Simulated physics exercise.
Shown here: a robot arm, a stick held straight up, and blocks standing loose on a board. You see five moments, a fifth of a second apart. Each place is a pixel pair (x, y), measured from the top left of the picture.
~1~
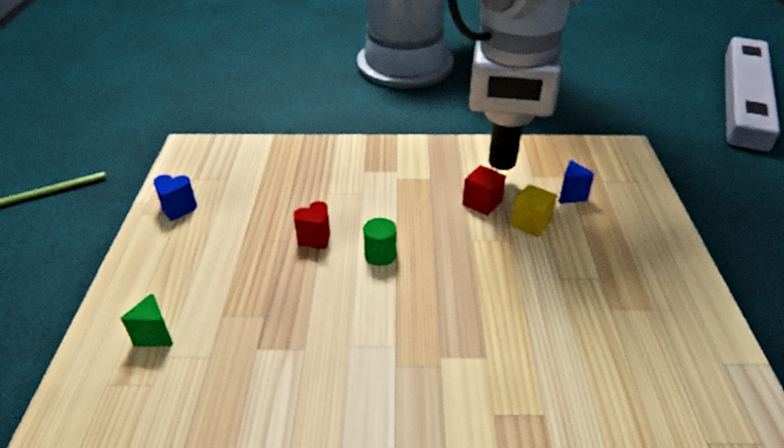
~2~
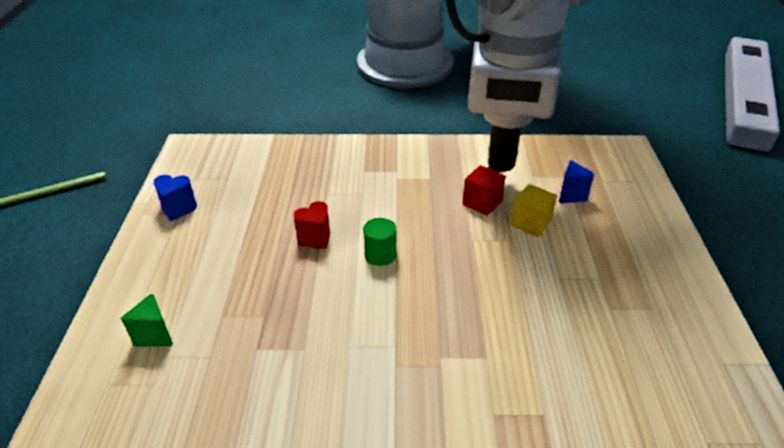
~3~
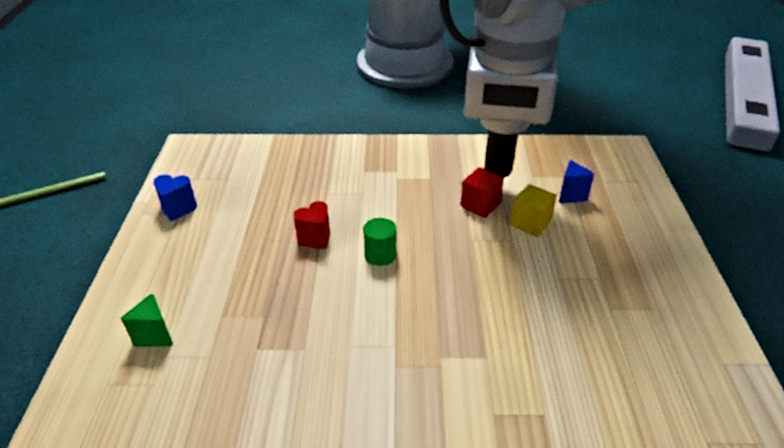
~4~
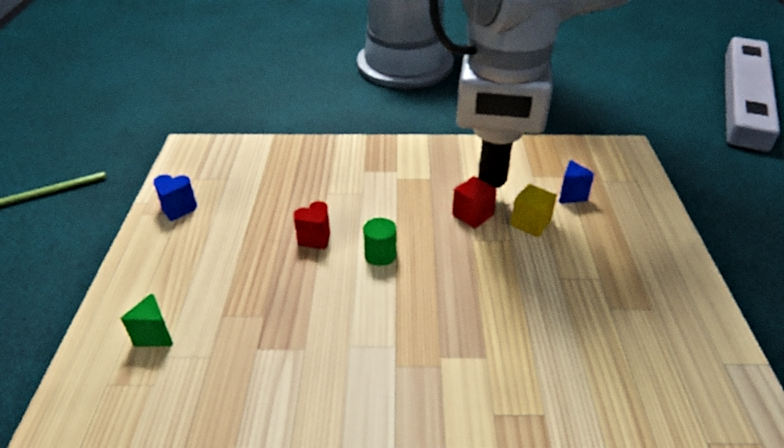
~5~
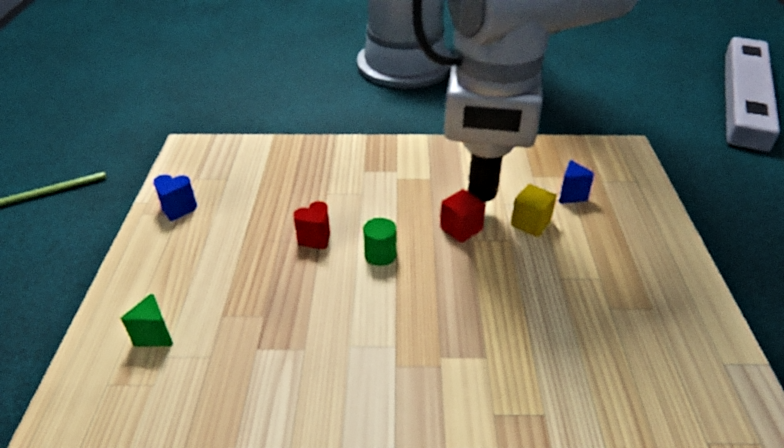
A robot arm pushes the red cube slightly down and left, away from the yellow cube.
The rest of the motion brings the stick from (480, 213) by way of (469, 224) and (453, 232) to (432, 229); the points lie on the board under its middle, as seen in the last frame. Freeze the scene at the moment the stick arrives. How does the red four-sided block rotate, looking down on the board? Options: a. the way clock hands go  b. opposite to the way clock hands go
Option b.
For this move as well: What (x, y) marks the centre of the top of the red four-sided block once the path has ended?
Around pixel (432, 224).
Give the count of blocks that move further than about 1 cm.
One.
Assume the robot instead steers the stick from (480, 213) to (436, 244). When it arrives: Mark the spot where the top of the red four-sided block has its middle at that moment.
I'd place it at (423, 237), taking the centre of its top.
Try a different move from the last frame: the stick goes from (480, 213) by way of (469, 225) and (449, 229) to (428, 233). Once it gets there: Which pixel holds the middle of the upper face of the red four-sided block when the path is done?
Put as a pixel place, it's (425, 229).
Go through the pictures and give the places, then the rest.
In the first frame, stick tip at (502, 163); block tops, red four-sided block at (486, 176); yellow four-sided block at (536, 196).
In the second frame, stick at (501, 165); blocks unchanged.
In the third frame, stick at (498, 171); red four-sided block at (484, 179).
In the fourth frame, stick at (492, 180); red four-sided block at (476, 188).
In the fifth frame, stick at (482, 194); red four-sided block at (464, 202); yellow four-sided block at (536, 196).
On the path given first. Halfway along, stick at (464, 210); red four-sided block at (445, 219).
At the end, stick at (433, 209); red four-sided block at (432, 224), turned 35° anticlockwise; yellow four-sided block in place.
